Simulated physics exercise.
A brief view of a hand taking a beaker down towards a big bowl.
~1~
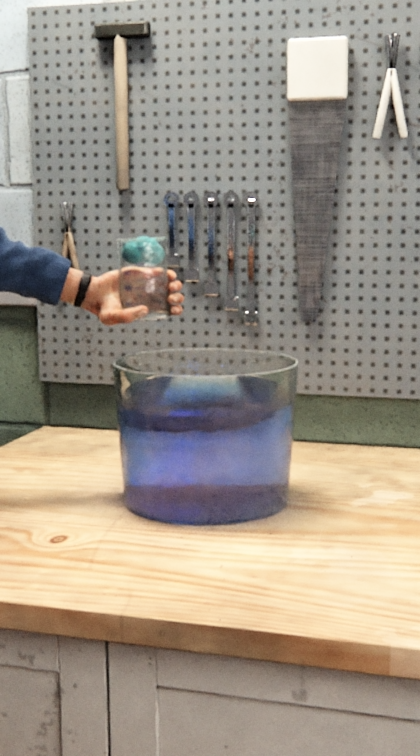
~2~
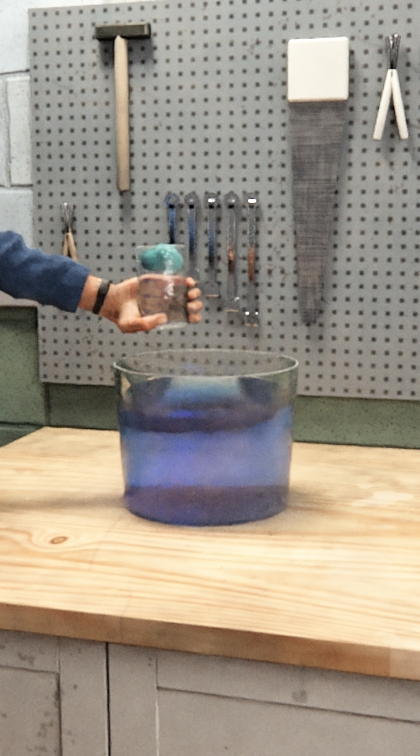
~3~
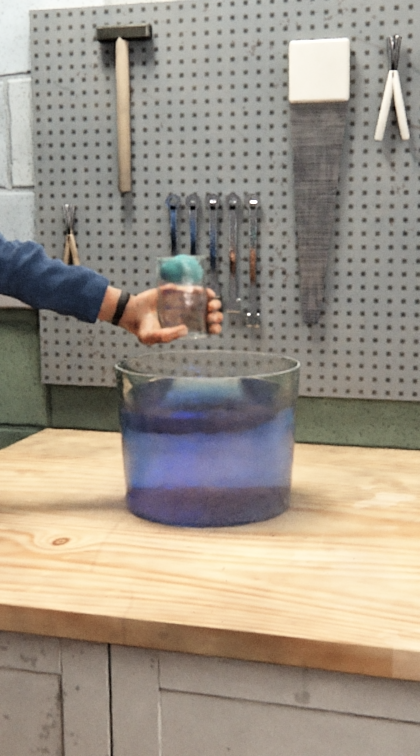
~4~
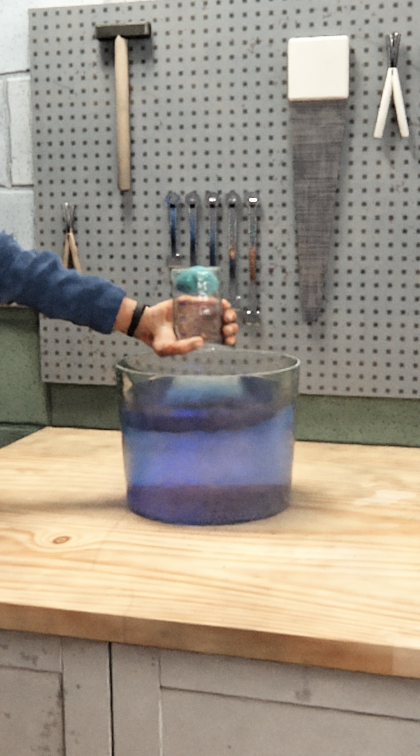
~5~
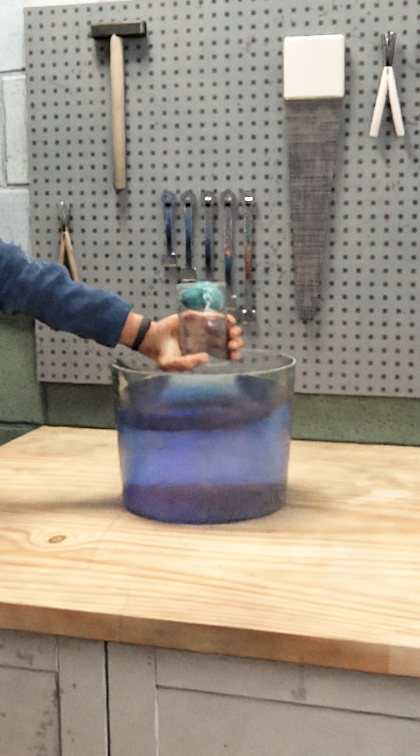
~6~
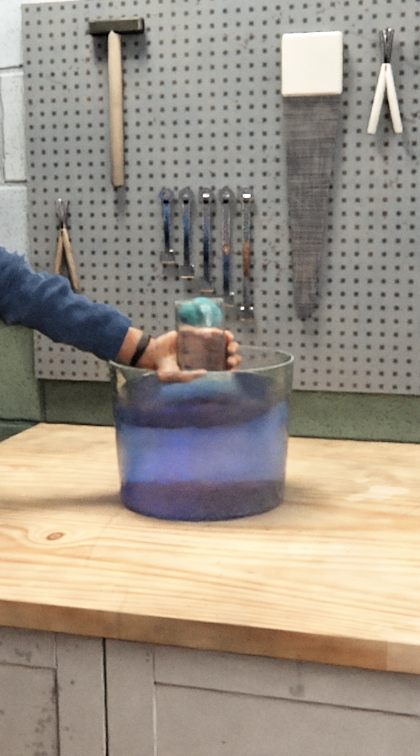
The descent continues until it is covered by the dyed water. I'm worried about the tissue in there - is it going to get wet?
No, it stays dry.
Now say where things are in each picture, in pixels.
The first picture shows beaker (144, 279) mouth down; above the big bowl.
The second picture shows beaker (162, 287) mouth down; tissue (161, 257); coming down.
The third picture shows beaker (182, 298) mouth down; lower.
The fourth picture shows beaker (198, 309) mouth down; tissue (196, 279); lower still.
The fifth picture shows beaker (203, 325) mouth down; close to the surface.
The sixth picture shows beaker (201, 341) mouth down; tissue (200, 311); just over the surface.
A moment on, the beaker enters the dyed water.
Further on, air is trapped inside and holds the level down.
When it is over, the beaker is under, still full of air, and the tissue is dry.
